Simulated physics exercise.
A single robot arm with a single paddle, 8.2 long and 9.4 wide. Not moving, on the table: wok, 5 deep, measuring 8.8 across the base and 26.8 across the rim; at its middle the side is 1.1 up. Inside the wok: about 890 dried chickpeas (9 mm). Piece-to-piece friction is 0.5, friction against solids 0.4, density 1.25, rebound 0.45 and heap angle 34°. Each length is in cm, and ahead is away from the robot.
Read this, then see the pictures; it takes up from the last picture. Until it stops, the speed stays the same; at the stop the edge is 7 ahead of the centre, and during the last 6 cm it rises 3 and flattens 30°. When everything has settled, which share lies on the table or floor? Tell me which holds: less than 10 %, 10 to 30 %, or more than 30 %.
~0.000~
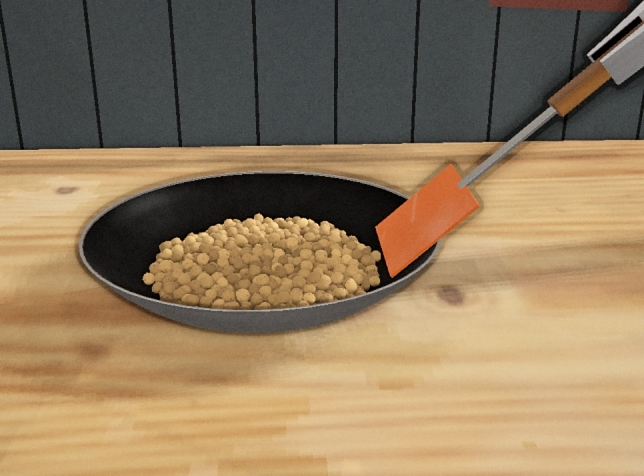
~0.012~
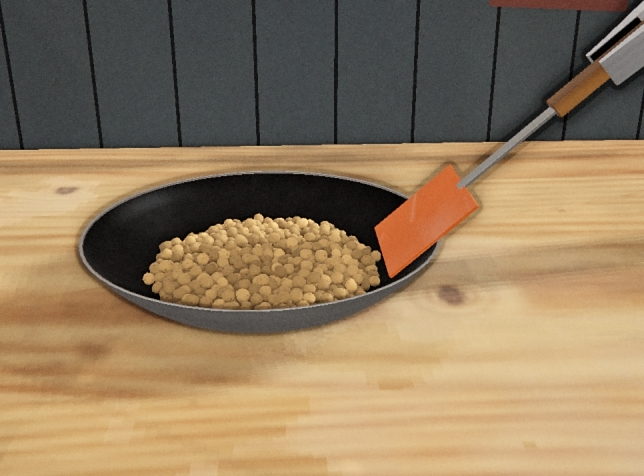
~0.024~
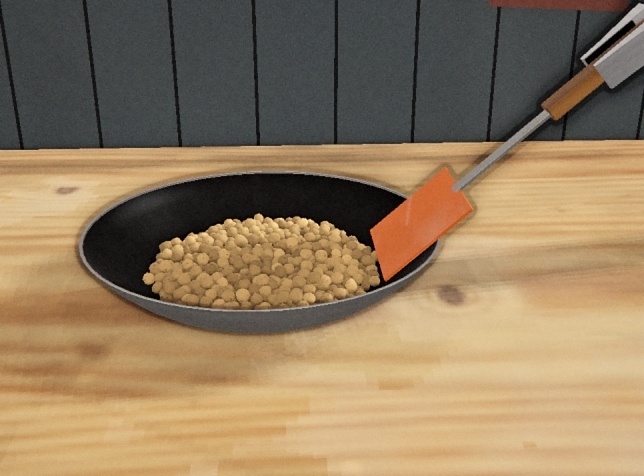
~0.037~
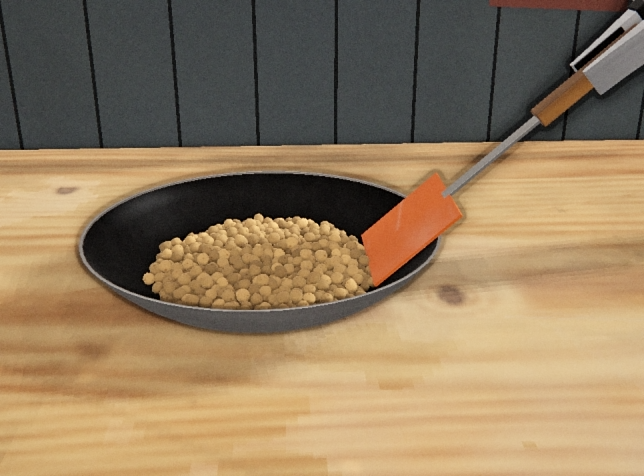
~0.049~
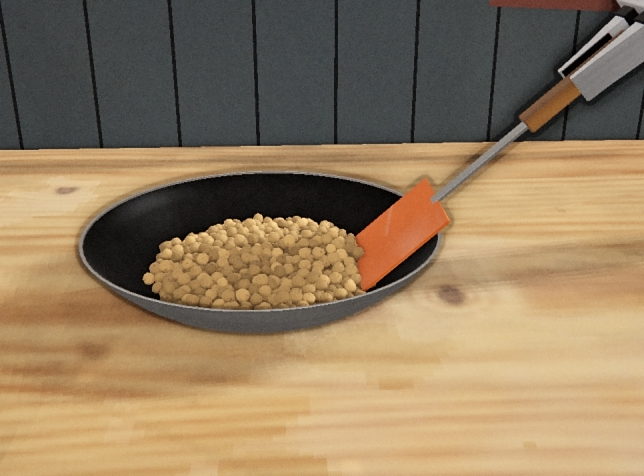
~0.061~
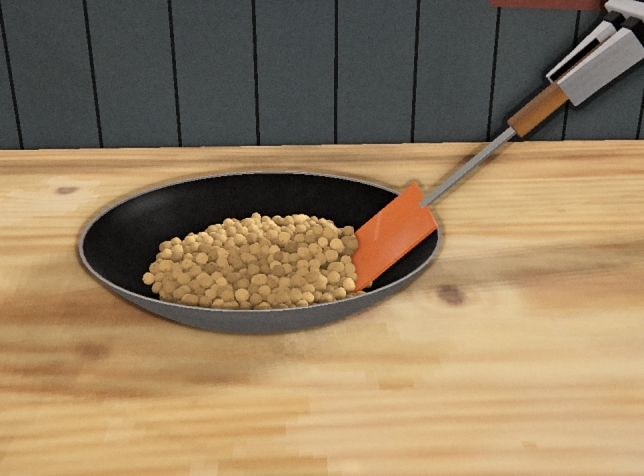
Less than 10 % holds.
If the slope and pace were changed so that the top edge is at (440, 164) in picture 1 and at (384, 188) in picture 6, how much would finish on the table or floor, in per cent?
About 25 per cent.
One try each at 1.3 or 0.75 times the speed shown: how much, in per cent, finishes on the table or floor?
I'd expect close to 15 and then close to 0 percent.
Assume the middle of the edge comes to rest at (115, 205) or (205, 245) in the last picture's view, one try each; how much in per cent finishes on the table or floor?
Around 35 per cent for the first try and 0 per cent for the second.
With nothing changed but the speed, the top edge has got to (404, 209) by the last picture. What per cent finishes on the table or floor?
Some 25 per cent.
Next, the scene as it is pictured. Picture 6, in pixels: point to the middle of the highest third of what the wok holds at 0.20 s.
I'd say close to (196, 240).
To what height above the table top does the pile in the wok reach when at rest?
Top of the heap: Roughly 6.0 cm above the table top.
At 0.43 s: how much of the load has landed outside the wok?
Share at that moment: About 5 %.
By 0.13 s, sloping 42°, highest piece 8 above the table; 888 in the wok.
By 0.20 s, sloping 31°, highest piece 7 above the table; 888 in the wok.
By 0.43 s, sloping 12°, highest piece 6 above the table; 835 in the wok, 45 on the table or floor, 8 on the blade or in flight.
By 1.48 s, sloping 12°, highest piece 6 above the table; 834 in the wok, 54 on the table or floor.
Final count, 834 in the wok, 54 on the table or floor. That is 6 % on the table or floor.
